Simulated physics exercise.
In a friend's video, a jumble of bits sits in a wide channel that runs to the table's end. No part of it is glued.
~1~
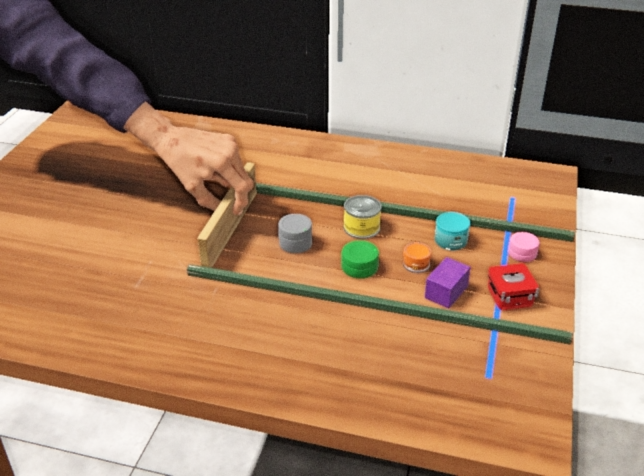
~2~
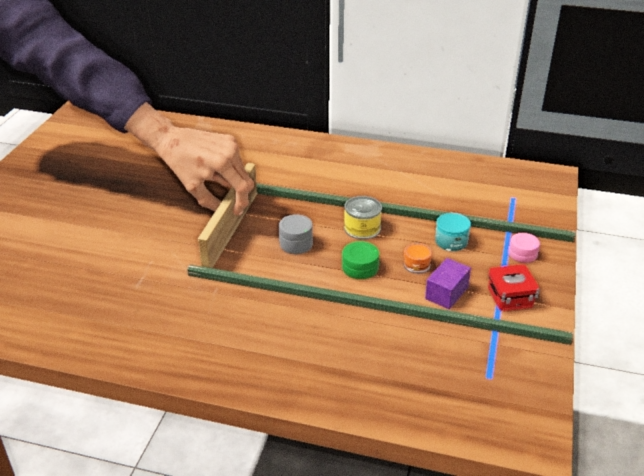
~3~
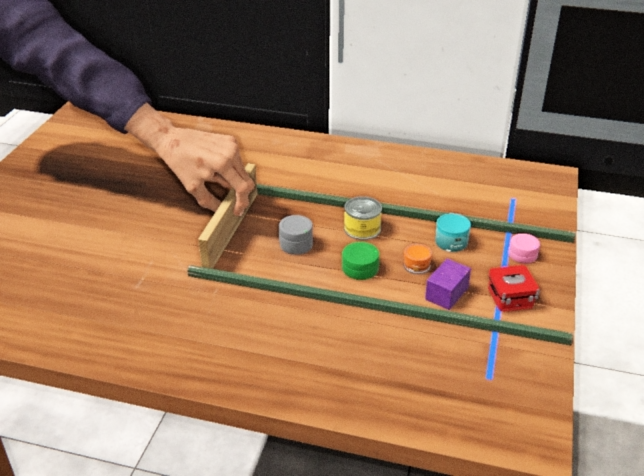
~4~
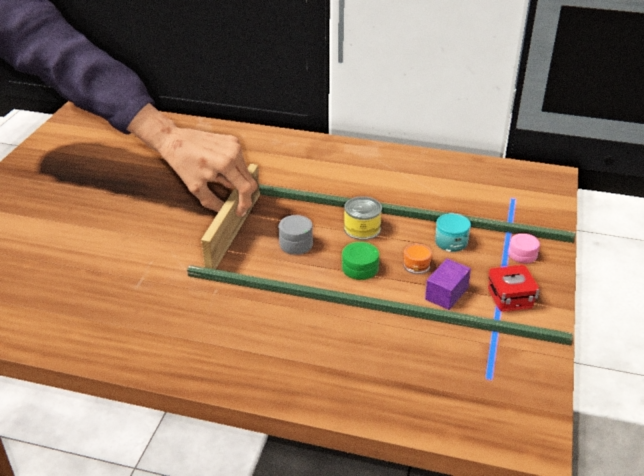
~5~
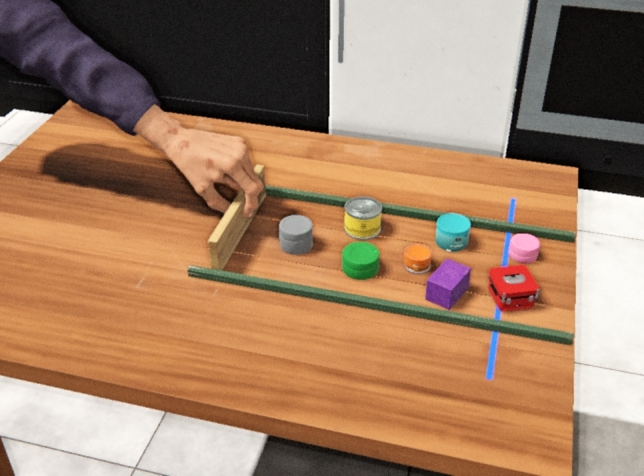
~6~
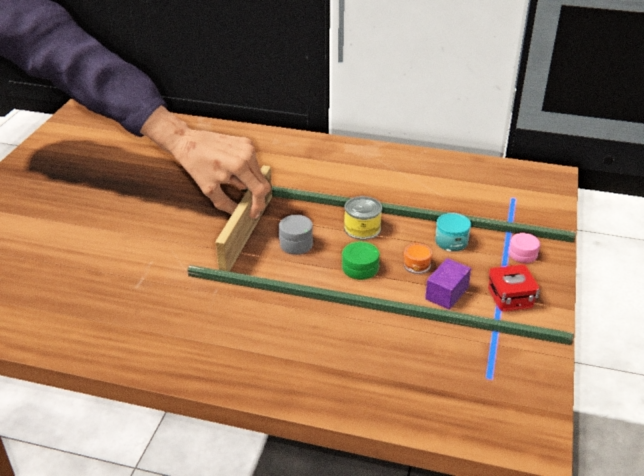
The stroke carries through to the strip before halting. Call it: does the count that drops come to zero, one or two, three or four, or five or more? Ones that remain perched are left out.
It comes to one or two.
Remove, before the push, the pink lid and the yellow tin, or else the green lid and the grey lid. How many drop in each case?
Well, the first time you'd get 1, and the next time 1.
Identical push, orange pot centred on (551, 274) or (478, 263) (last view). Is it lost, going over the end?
Try one: It is still there. Try two: It is still there.
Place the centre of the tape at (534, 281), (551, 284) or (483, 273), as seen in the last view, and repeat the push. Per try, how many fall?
The three tries give 5, 5 and 0.
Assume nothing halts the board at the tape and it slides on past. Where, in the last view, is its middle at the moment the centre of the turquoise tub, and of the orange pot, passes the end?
The middle is at (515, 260) when it's the turquoise tub, and at (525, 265) when it's the orange pot.
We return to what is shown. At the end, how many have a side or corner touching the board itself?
So the total is 3.
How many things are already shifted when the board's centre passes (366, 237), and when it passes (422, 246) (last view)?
In order, the tallies are 3 and 6.
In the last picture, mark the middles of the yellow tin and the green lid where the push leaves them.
The yellow tin ends at (527, 244) and the green lid at (520, 297).
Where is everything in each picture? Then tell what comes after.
In the first picture, pink lid (524, 247); red case (511, 288); purple block (448, 283); board (229, 214); tape (502, 275).
In the second picture, red case (512, 288); grey lid (296, 234).
In the third picture, purple block (448, 284); orange pot (418, 259).
In the fourth picture, pink lid (524, 248); green lid (360, 261).
In the fifth picture, red case (512, 289); turquoise tub (453, 233).
In the sixth picture, pink lid (524, 248); red case (512, 288); purple block (448, 284); board (246, 217); tape (503, 276).
A little later, none off yet; pink lid at rest near (524, 248); red case at rest near (512, 288); purple block at rest near (448, 284).
Next, none off yet; pink lid at rest near (524, 248); red case at rest near (512, 288); purple block moving near (459, 287).
When it is over, the number that fall off is one or two; down, red case and pink lid.
